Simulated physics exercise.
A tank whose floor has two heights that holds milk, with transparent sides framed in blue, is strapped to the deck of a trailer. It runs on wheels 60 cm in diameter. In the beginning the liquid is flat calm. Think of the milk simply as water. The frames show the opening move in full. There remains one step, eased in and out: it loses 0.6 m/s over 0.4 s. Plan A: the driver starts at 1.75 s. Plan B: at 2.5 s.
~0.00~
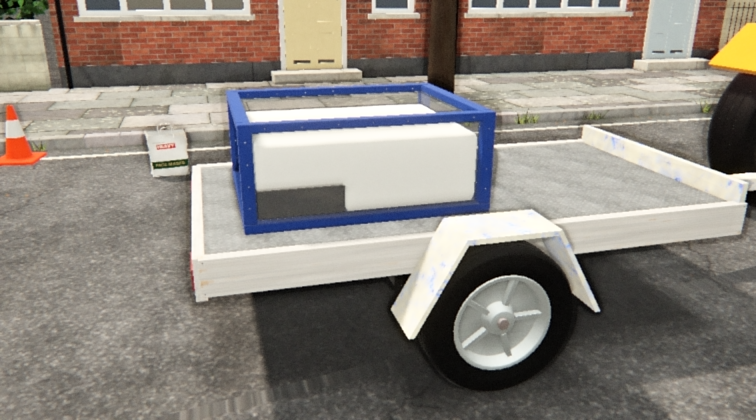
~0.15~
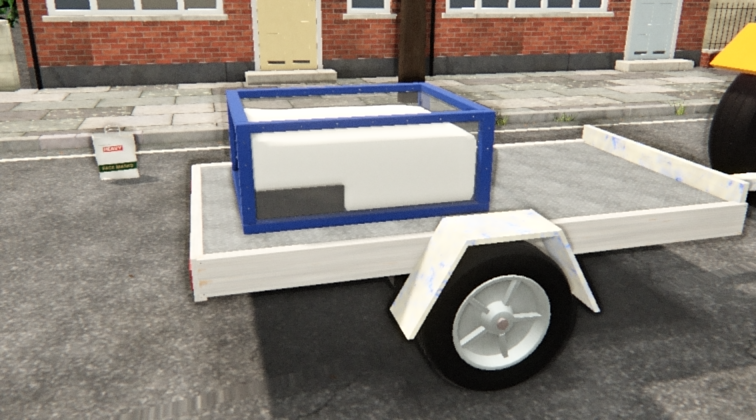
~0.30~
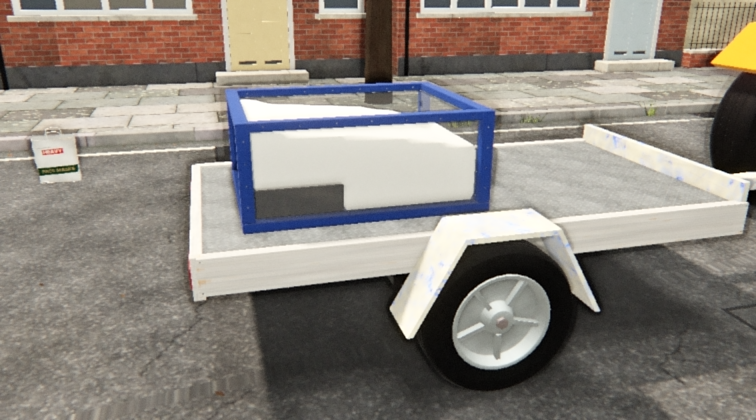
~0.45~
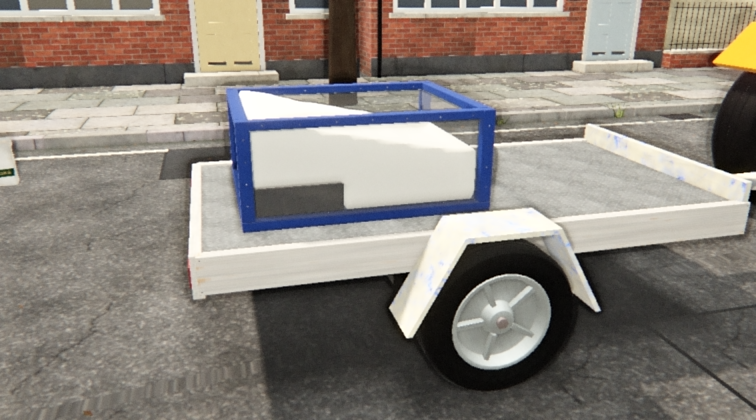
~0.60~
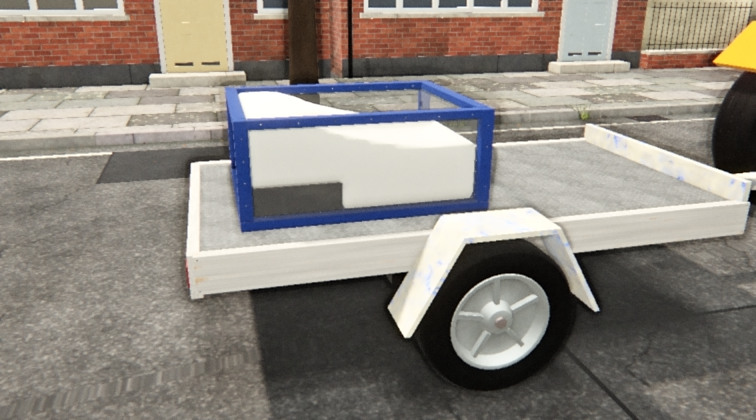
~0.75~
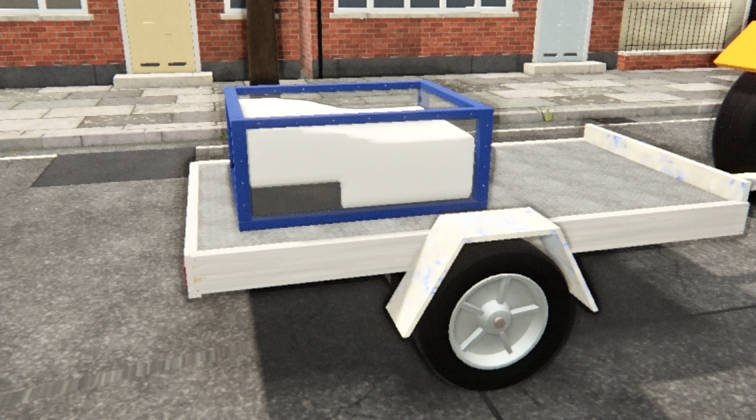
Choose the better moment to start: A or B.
Start at moment B.
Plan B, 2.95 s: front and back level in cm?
Front: 34 cm; back: 20 cm.
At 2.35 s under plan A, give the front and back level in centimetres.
The surface sits near 38 cm in front and near 20 cm at the rear.
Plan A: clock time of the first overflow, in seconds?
It first spills at close to 3.2 s.
For plan A, At 2.35 s it stands 20 cm high behind and 38 cm in front; all of it is still inside.
For plan A, At 5.14 s 2 per cent has gone over the back, 3 of 156 litres.
For plan B, At 2.95 s it stands 20 cm high behind and 34 cm in front; all of it is still inside.
For plan B, At 5.89 s all of it is still inside.
